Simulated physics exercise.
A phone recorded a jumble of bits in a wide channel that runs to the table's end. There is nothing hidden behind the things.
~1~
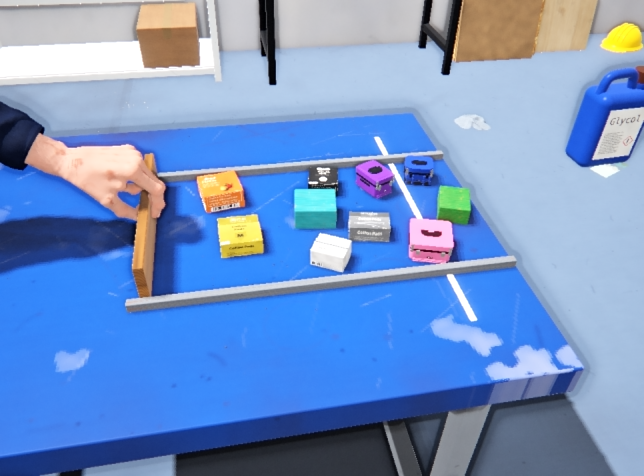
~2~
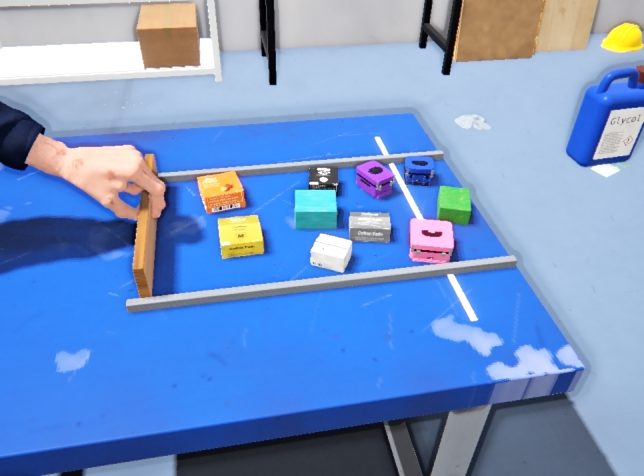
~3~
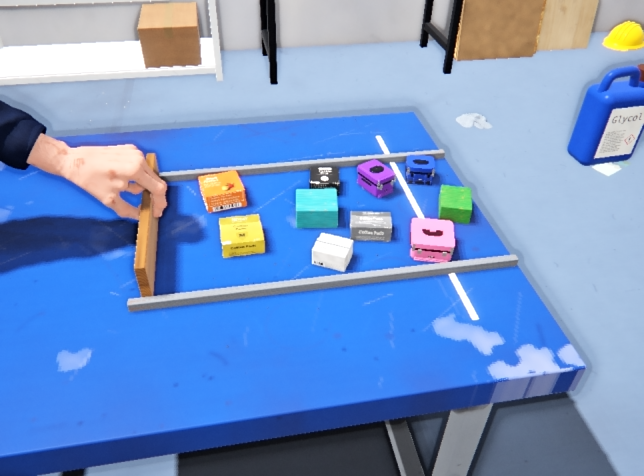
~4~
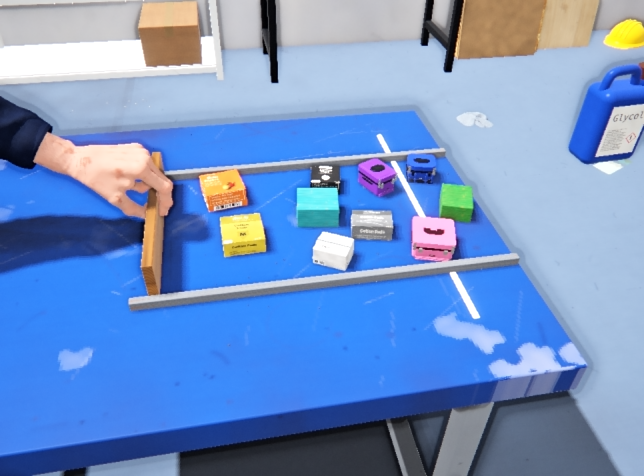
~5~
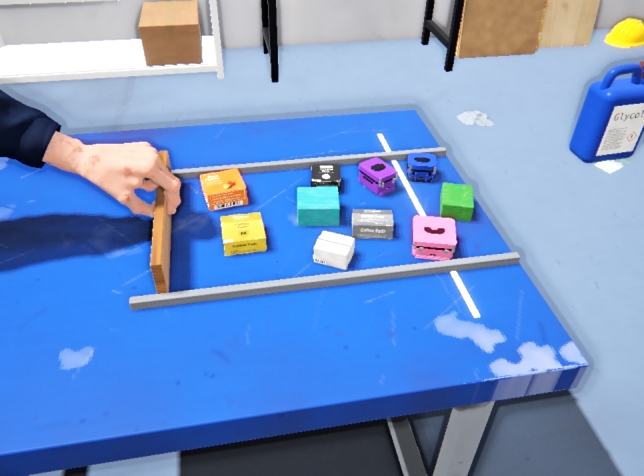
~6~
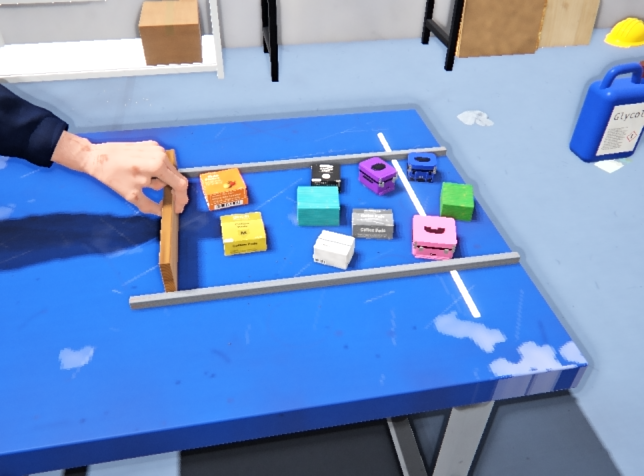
In the video, a hand holds a wooden board upright at the left end of a railed channel on a blue table, then slides it slightly right toward several small colourful boxes, which stay in place near a white line.
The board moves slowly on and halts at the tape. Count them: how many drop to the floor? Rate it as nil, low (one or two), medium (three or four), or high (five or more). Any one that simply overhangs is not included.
Medium, three or four.
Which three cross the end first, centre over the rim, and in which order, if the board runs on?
The order is the blue case, the green block and then the purple case.
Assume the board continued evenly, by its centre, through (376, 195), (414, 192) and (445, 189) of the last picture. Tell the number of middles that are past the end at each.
1, 3, 6.
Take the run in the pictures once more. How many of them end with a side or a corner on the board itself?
3 in contact.
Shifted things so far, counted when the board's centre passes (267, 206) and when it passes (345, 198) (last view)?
I make it 3 at the first spot and 9 at the other.
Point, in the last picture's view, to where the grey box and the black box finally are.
Roughly (484, 212); the other one roughly (449, 163).
Soon after, none off yet; green block at rest near (457, 201); blue case at rest near (421, 167); pink case at rest near (433, 238).
After that, none off yet; green block displaced a little near (475, 199); blue case tilting a little near (470, 164); pink case displaced about its own width near (459, 237).
In the end, the number that fall off is three or four; gone, purple case, blue case and green block.
